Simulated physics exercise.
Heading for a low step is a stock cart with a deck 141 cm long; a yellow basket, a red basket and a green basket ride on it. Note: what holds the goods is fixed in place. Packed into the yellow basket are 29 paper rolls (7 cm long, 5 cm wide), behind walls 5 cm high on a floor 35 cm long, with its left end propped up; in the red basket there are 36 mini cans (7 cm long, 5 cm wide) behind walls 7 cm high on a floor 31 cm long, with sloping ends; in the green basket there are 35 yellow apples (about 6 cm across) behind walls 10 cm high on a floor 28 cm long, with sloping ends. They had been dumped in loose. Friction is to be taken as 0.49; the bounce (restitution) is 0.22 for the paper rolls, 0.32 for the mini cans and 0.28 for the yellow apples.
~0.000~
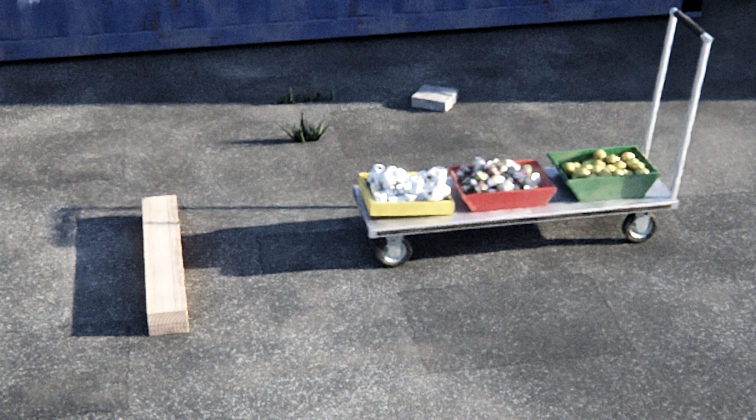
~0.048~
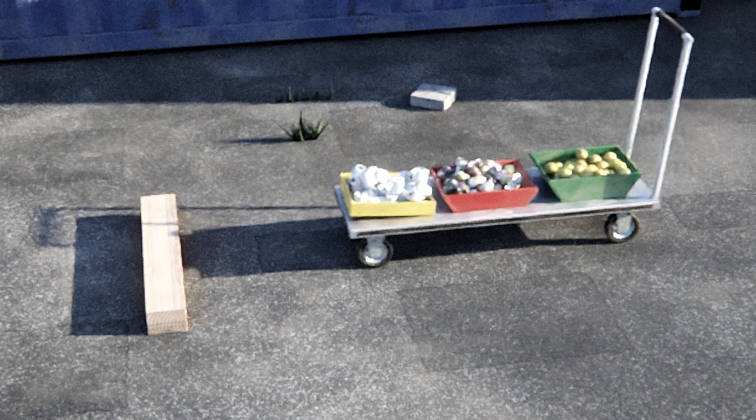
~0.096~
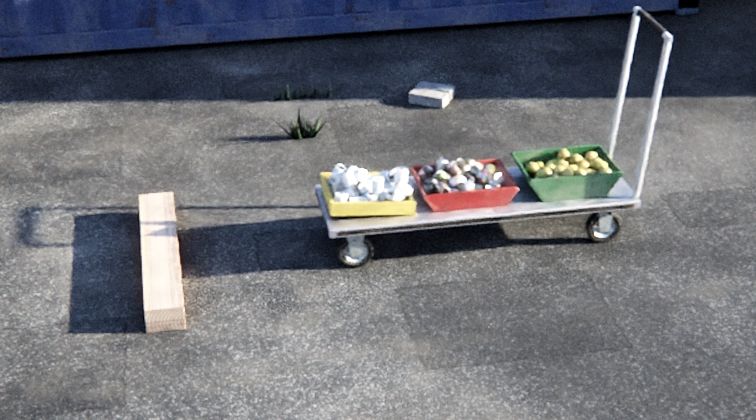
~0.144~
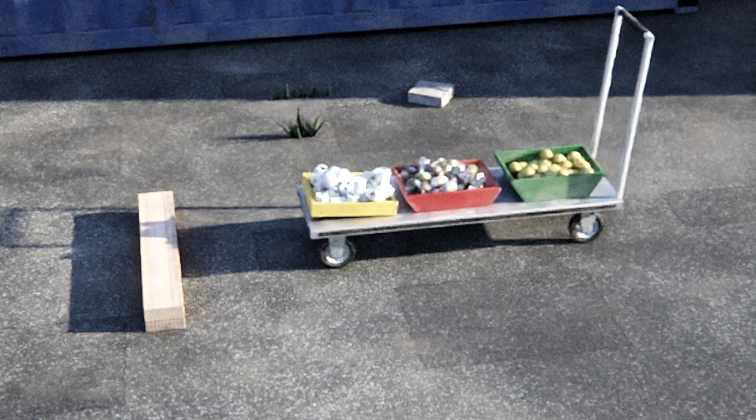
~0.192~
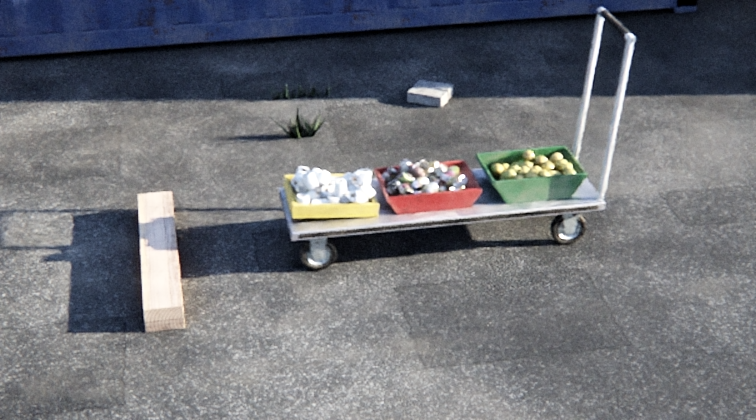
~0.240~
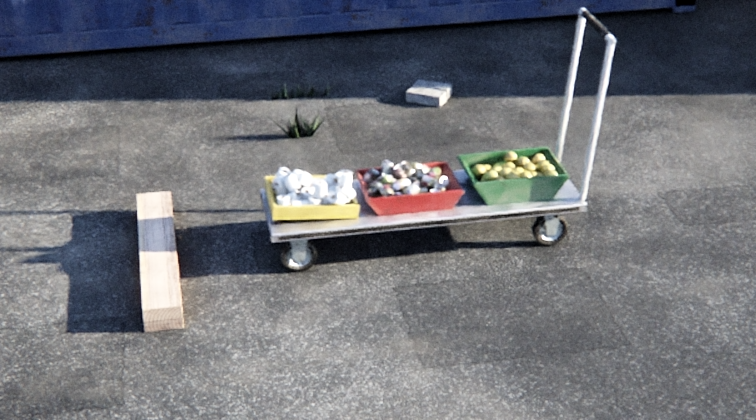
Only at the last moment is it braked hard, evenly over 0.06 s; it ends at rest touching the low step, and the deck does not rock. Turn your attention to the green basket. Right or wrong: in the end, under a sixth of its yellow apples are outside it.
Right.
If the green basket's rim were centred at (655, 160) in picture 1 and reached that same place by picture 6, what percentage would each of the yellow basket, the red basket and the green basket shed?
In that case you'd see yellow basket at 30, red basket at 30 and green basket at 30 percent.
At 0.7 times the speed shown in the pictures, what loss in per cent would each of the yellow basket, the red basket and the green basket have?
Yellow basket 10, red basket 0, green basket 0 per cent.
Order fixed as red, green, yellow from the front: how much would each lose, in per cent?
Yellow basket 20 %, red basket 10 %, green basket 0 %.
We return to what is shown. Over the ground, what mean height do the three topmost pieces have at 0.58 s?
About 38 cm.
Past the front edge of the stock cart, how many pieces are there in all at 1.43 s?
Count: Approx. 6.
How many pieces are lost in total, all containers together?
In all, roughly 10.
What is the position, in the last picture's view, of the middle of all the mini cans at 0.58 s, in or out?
Centred roughly at (297, 195).
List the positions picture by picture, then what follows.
In the first picture (we follow the rim corner now nearest the camera), green basket at (569, 181); red basket at (464, 196); 85 cm still to roll; nothing out yet.
Green basket at (550, 181); red basket at (445, 196); 77 cm still to roll, in the second picture.
Green basket at (531, 180); red basket at (426, 196); 69 cm still to roll, in the third picture.
Green basket at (513, 181); red basket at (407, 196); 61 cm still to roll, in the fourth picture.
Green basket at (494, 182); red basket at (388, 198); 53 cm still to roll, in the fifth picture.
Green basket at (475, 183); red basket at (369, 199); 45 cm still to roll; nothing out yet, in the sixth picture.
After 0.48 s, it begins to slow.
After 0.58 s, 3 of 29 out of the yellow basket, 0 of 36 out of the red basket and 0 of 35 out of the green basket.
After 0.70 s, 4 of 29 out of the yellow basket, 0 of 36 out of the red basket and 0 of 35 out of the green basket.
After 0.93 s, 6 of 29 out of the yellow basket, 3 of 36 out of the red basket and 0 of 35 out of the green basket.
Outcome (at 1.43 s), 7 of 29 out of the yellow basket, 3 of 36 out of the red basket and 0 of 35 out of the green basket. Asked share, 0 of 35, 0 per cent.
